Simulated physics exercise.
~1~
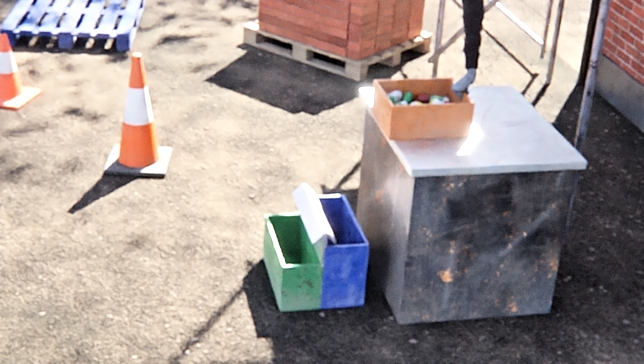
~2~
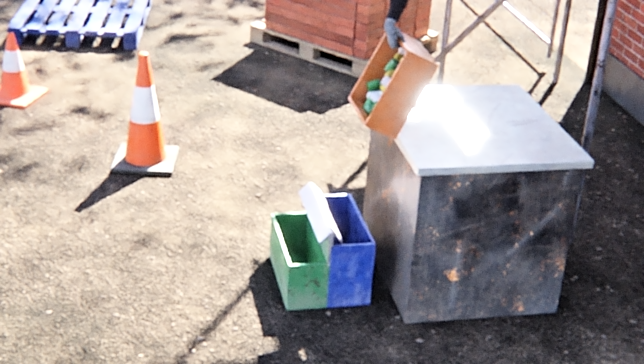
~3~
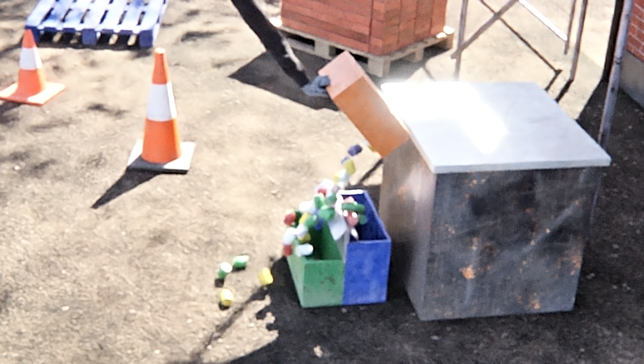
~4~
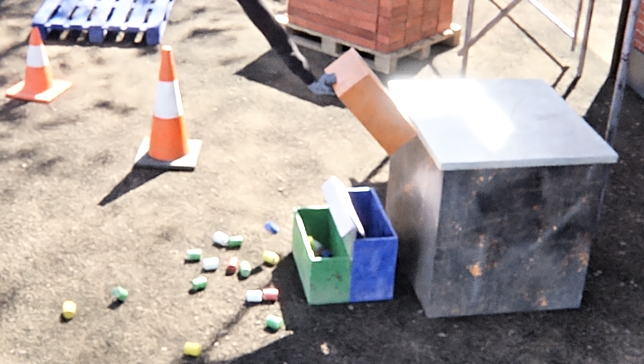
A gloved hand lifted an orange box of small colourful jars off the end of a metal bench and tipped it over, spilling them towards the green and blue bins below, with many ending up scattered on the ground to the left.
